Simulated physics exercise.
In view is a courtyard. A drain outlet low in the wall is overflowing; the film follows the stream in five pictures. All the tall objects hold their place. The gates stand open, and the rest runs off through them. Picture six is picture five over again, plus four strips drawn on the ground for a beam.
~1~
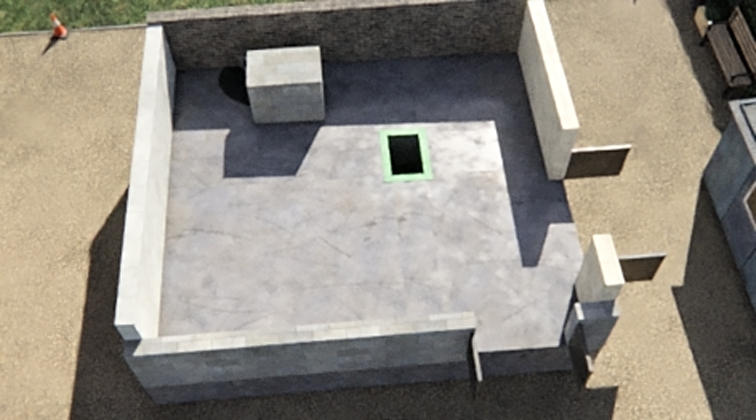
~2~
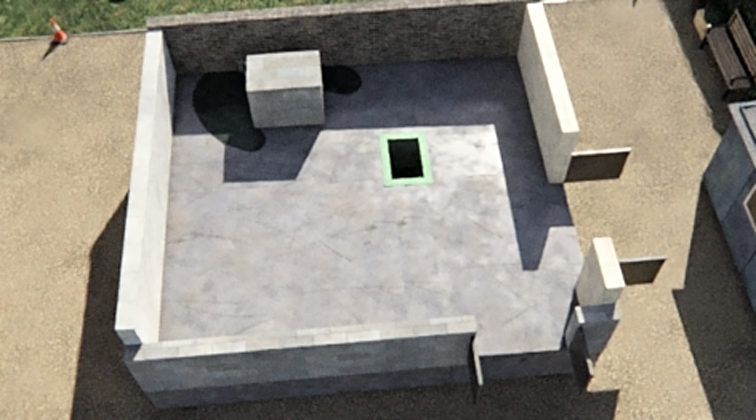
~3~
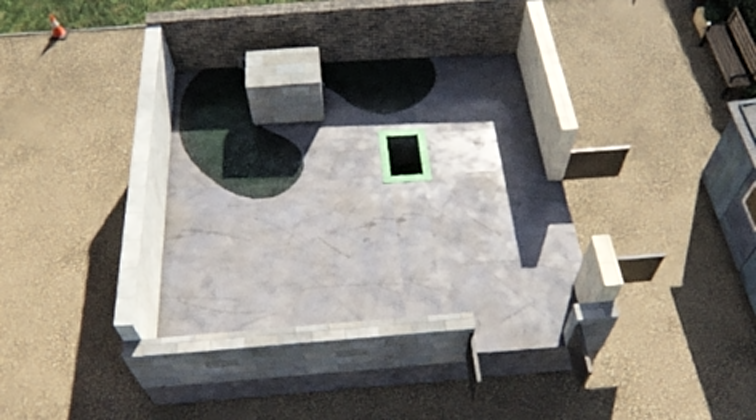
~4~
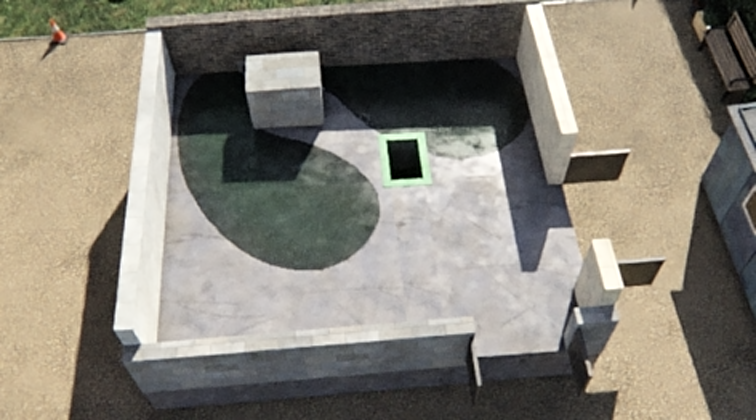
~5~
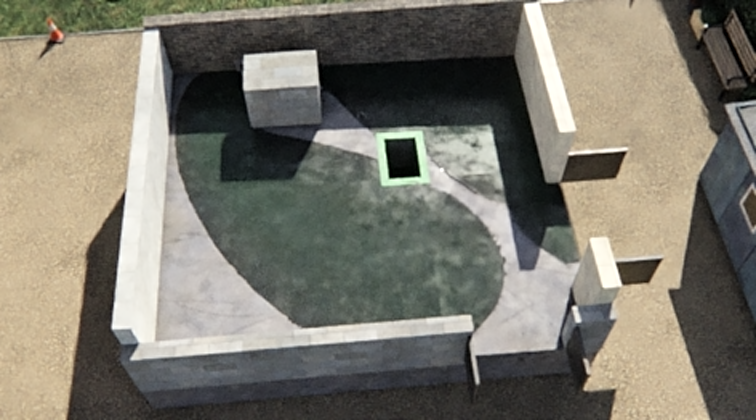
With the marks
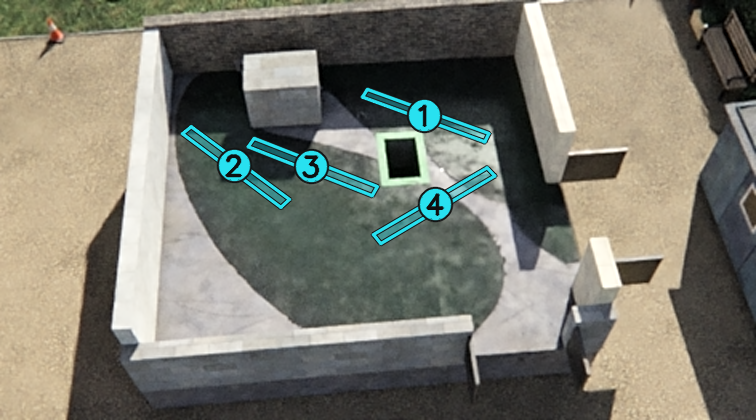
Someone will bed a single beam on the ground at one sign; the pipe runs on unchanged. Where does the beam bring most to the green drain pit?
2 works best here.
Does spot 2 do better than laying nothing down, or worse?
Spot 2 is better.
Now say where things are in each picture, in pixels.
The first frame shows outfall at (255, 61); green drain pit at (405, 154); open gate at (516, 334); open gate at (561, 229); 2 % of the ground under water, visible out to (227, 87); green drain pit still dry.
In the second frame, 8 % of the ground under water, visible out to (247, 147); green drain pit still dry.
In the third frame, 18 % of the ground under water, visible out to (427, 62); green drain pit still dry.
In the fourth frame, 39 % of the ground under water, visible out to (522, 105); green drain pit still dry.
In the fifth frame, 65 % of the ground under water, visible out to (568, 242); green drain pit taking water.
In cyan, 1 from (364, 93) to (486, 137); 2 from (186, 130) to (285, 203); 3 from (251, 142) to (374, 191); 4 from (377, 239) to (490, 171).
For spot 1, about 7 % of the stream goes into the green drain pit, about 93 % out by the gates.
For spot 2, about 16 % of the stream goes into the green drain pit, about 84 % out by the gates.
For spot 3, about 10 % of the stream goes into the green drain pit, about 90 % out by the gates.
For spot 4, about 7 % of the stream goes into the green drain pit, about 93 % out by the gates.
